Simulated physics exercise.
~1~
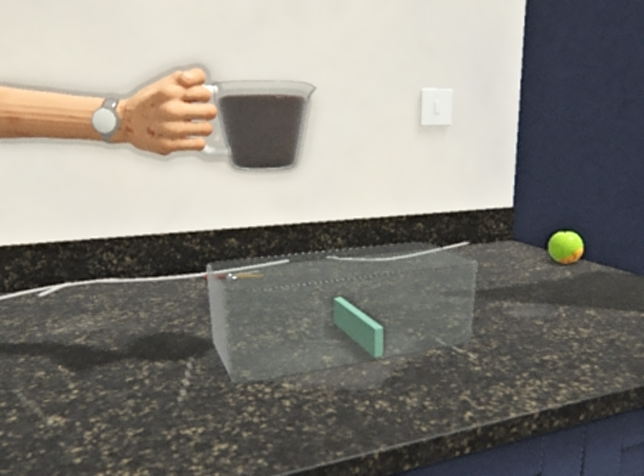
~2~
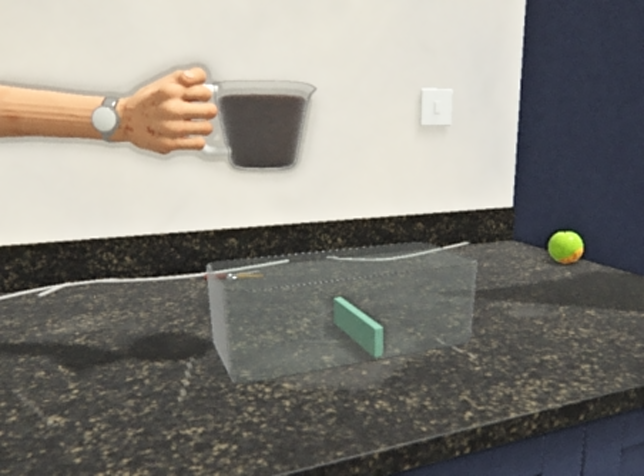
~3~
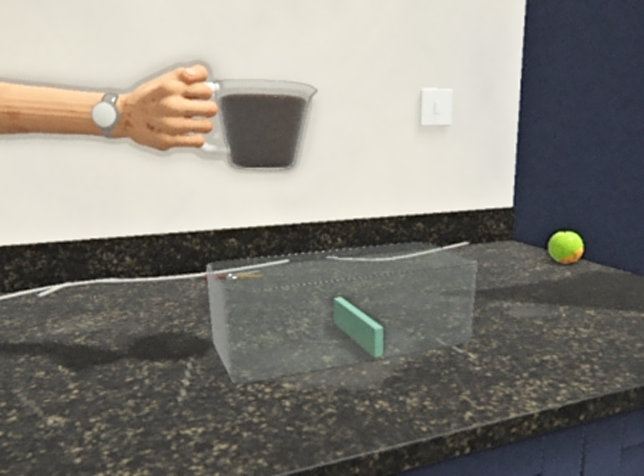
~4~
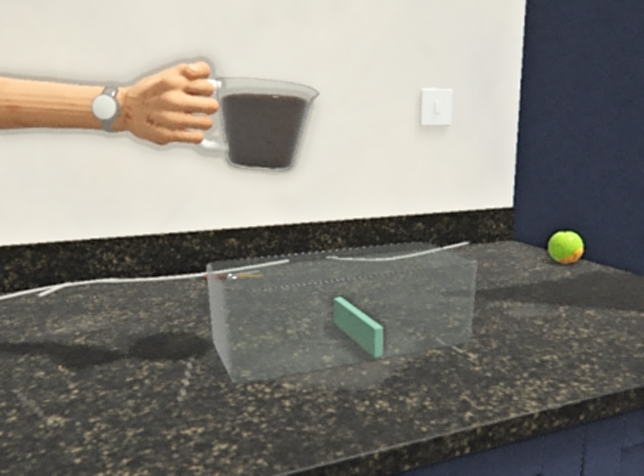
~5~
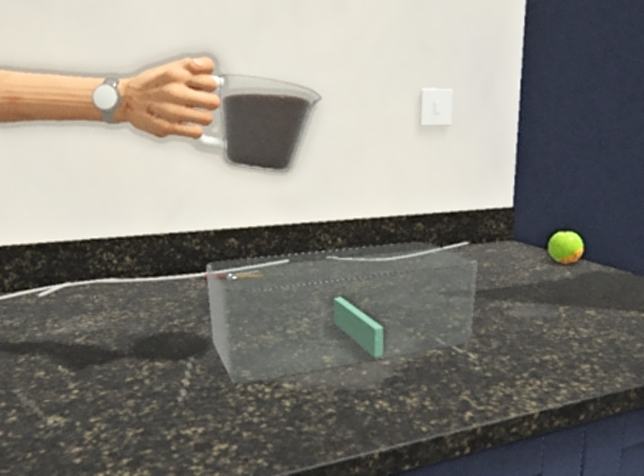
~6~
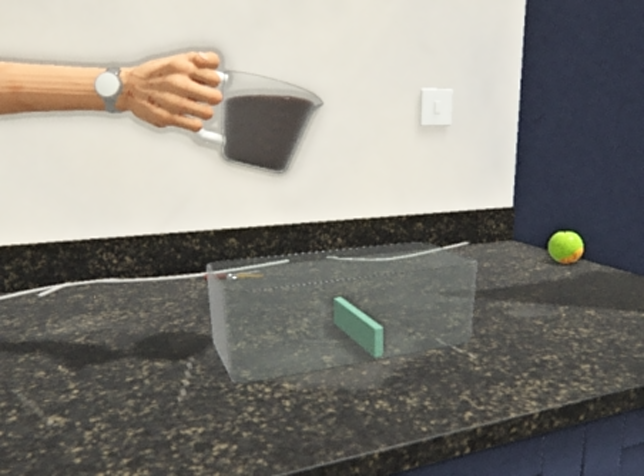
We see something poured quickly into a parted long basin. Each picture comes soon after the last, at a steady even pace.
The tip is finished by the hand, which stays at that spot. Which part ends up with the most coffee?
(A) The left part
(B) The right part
B, the right part.
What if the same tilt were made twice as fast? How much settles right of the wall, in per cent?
Roughly 35 percent.
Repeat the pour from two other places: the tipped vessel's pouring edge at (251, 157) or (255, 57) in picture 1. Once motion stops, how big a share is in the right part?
5 and 5 in a hundred.
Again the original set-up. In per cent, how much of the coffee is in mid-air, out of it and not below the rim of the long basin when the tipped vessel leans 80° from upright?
Around 35 %.
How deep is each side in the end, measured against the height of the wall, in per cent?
On the left roughly 20, on the right roughly 40.
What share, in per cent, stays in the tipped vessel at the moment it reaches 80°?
Roughly 55 percent remains at that point.
A moment on, the tilt is 80° and 54 per cent is still to pour, 1 is left of the wall and 11 right of it.
Next, the tilt is 115° and 3 per cent is still to pour, 24 is left of the wall and 62 right of it.
Then the tilt is 118° and 0 per cent is still to pour, 35 is left of the wall and 63 right of it.
Later the tilt is 118° and 0 per cent is still to pour, 35 is left of the wall and 63 right of it.
At rest 35 per cent lies left of the wall, 63 right of it and 2 outside.
